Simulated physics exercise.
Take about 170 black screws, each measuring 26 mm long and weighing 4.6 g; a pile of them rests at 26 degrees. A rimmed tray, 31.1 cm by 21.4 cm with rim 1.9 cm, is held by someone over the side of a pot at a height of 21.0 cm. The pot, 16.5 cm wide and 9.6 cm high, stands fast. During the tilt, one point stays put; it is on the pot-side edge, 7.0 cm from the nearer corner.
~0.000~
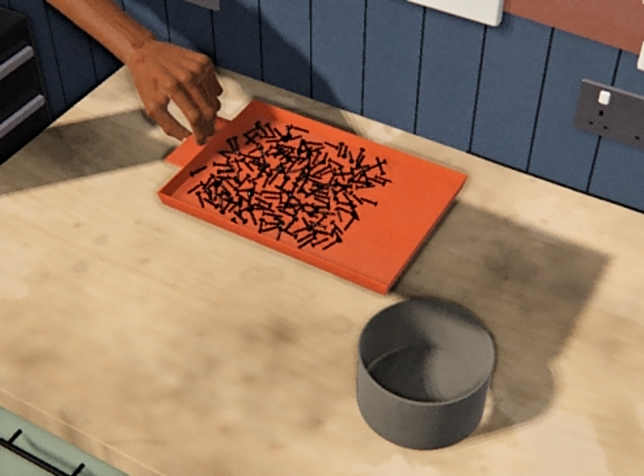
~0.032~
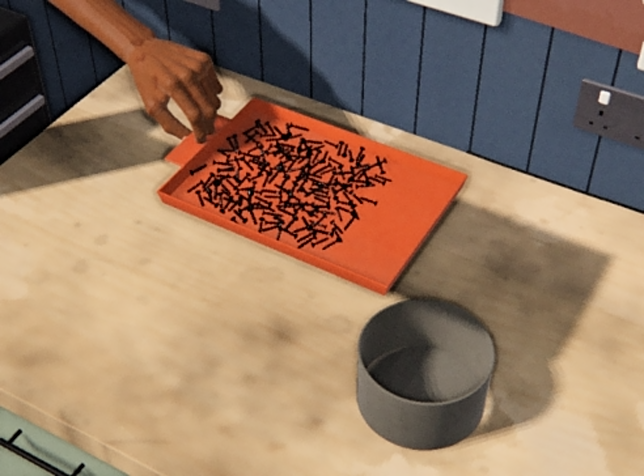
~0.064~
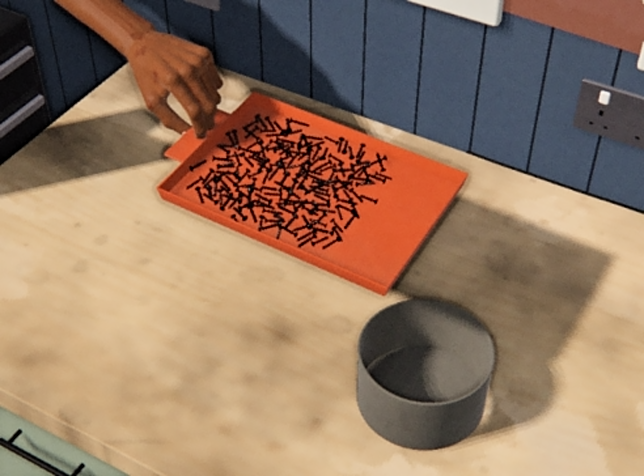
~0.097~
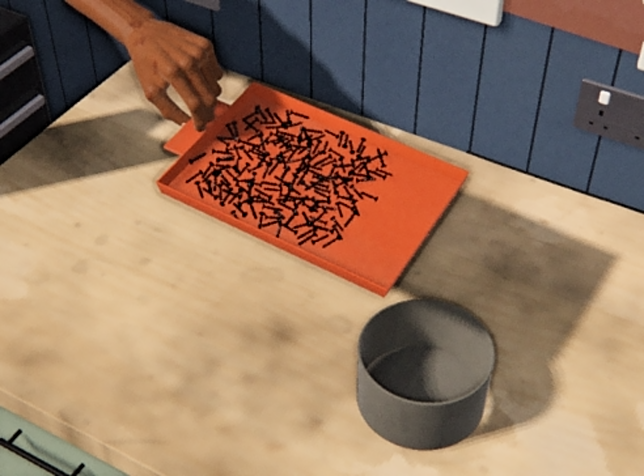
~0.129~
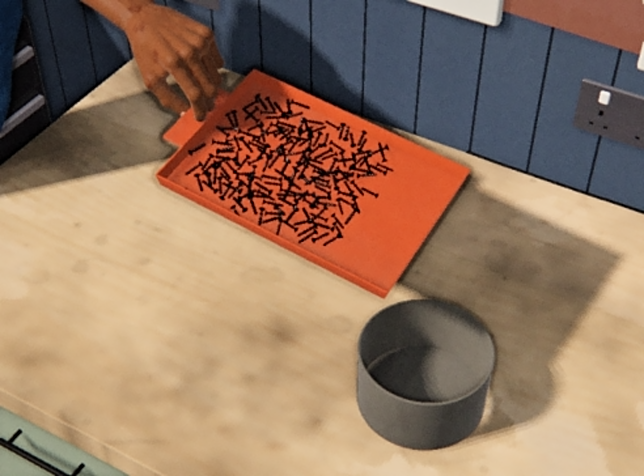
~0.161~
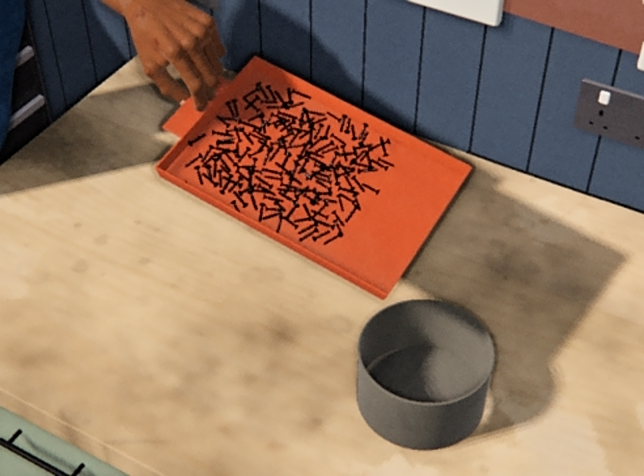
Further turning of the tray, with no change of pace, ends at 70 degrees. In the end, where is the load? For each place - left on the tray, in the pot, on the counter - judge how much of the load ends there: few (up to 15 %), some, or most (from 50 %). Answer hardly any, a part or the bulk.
Tray: Hardly any; pot: The bulk; counter: A part.
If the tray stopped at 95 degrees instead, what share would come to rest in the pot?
That comes out at some 85 per cent.
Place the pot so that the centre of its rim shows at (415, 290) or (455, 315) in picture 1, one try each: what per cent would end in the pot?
Near 0 and 0 percent, one try each.
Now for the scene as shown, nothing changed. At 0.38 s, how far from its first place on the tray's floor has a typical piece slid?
2 cm.
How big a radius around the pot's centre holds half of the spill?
Roughly 20 cm.
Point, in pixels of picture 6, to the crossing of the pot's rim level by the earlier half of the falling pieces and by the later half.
Roughly (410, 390) to begin with, later roughly (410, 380).
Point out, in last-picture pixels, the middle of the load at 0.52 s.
The load's centre is near (345, 214) at that time.
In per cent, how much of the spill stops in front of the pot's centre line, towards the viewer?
Estimate: Close to 100 per cent of the pieces.
After 0.38 s, tilt 43 degrees; the tray holds 100 %, the pot 0 %.
After 0.52 s, tilt 61 degrees; the tray holds 100 %, the pot 0 %.
After 0.79 s, tilt 70 degrees; the tray holds 15 %, the pot 45 %.
At rest (1.8 s), tray 5 %, pot 75 %, counter 25 %.
